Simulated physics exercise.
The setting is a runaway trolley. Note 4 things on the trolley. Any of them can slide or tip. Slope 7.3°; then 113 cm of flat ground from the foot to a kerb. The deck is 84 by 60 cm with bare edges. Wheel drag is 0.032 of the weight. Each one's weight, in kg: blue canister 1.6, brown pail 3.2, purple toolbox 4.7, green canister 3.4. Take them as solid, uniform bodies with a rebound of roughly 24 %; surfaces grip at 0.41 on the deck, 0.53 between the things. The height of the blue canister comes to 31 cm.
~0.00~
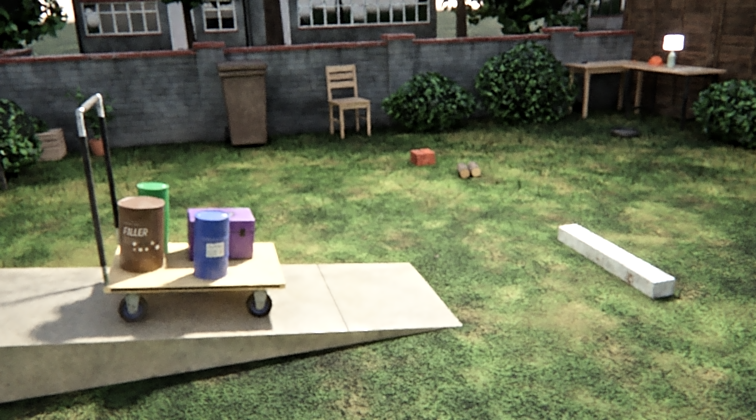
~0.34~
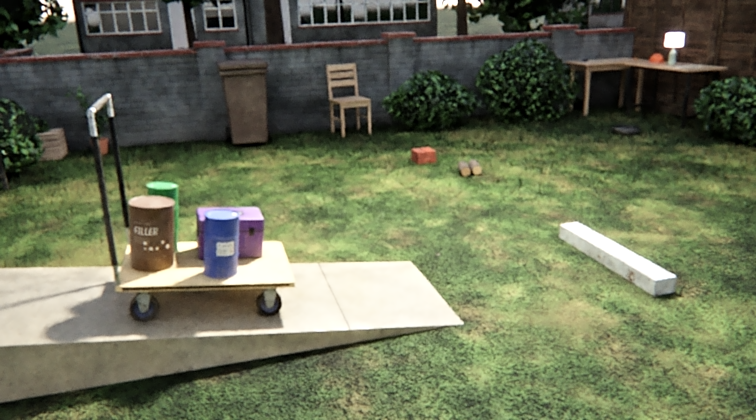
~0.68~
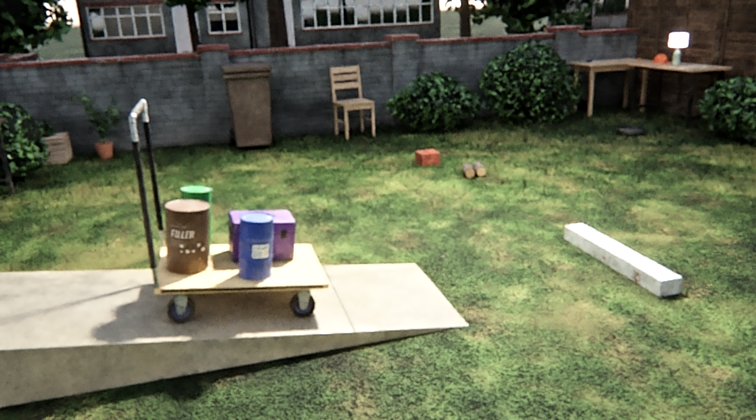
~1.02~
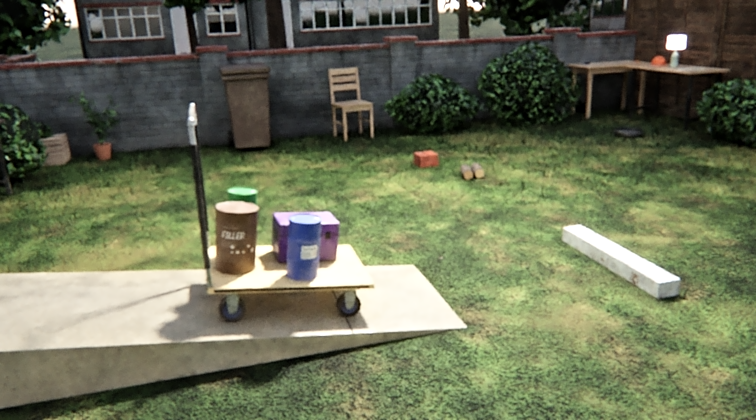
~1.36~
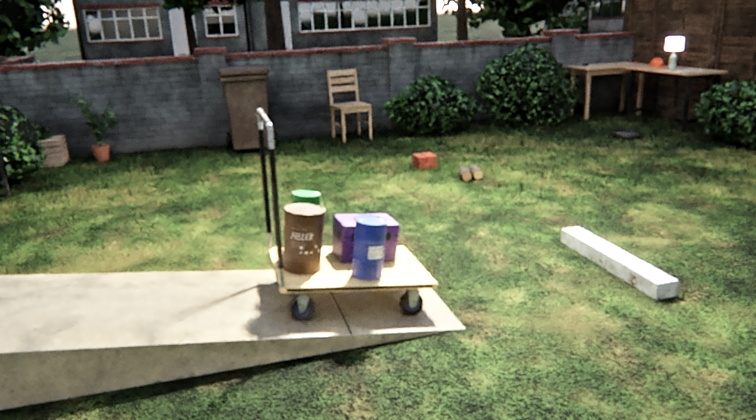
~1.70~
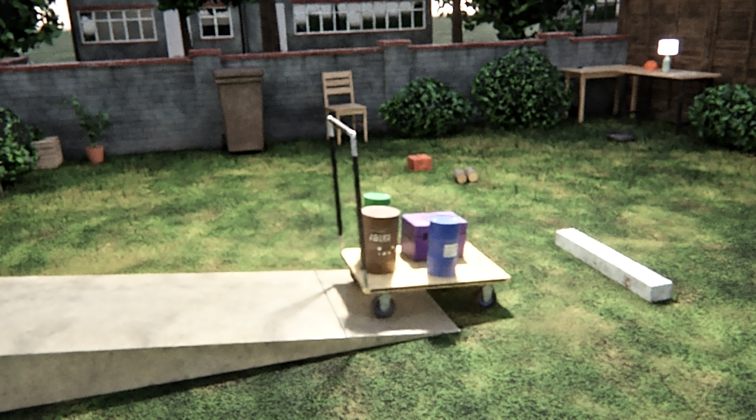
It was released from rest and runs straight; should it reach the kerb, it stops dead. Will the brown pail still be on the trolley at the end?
Yes.
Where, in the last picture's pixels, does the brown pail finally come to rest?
Around pixel (545, 225).
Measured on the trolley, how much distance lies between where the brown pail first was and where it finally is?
I'd say about 22 cm between start and finish.
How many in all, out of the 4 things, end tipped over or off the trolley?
0.
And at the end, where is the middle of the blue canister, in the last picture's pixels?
Rest position, about (606, 226) px.
After 2.00 s, 37 cm to the kerb.
After 2.40 s, trolley at the kerb; brown pail moved 13 cm near (532, 227); green canister moved 13 cm; purple toolbox moved 13 cm.
After 2.50 s, trolley at the kerb; brown pail moved 19 cm near (542, 225); green canister moved 19 cm; purple toolbox moved 19 cm.
In the end (2.9 s), not toppled but over 10 cm from the start, blue canister, brown pail, purple toolbox and green canister. At the end, from the last picture's camera, brown pail near (545, 225).
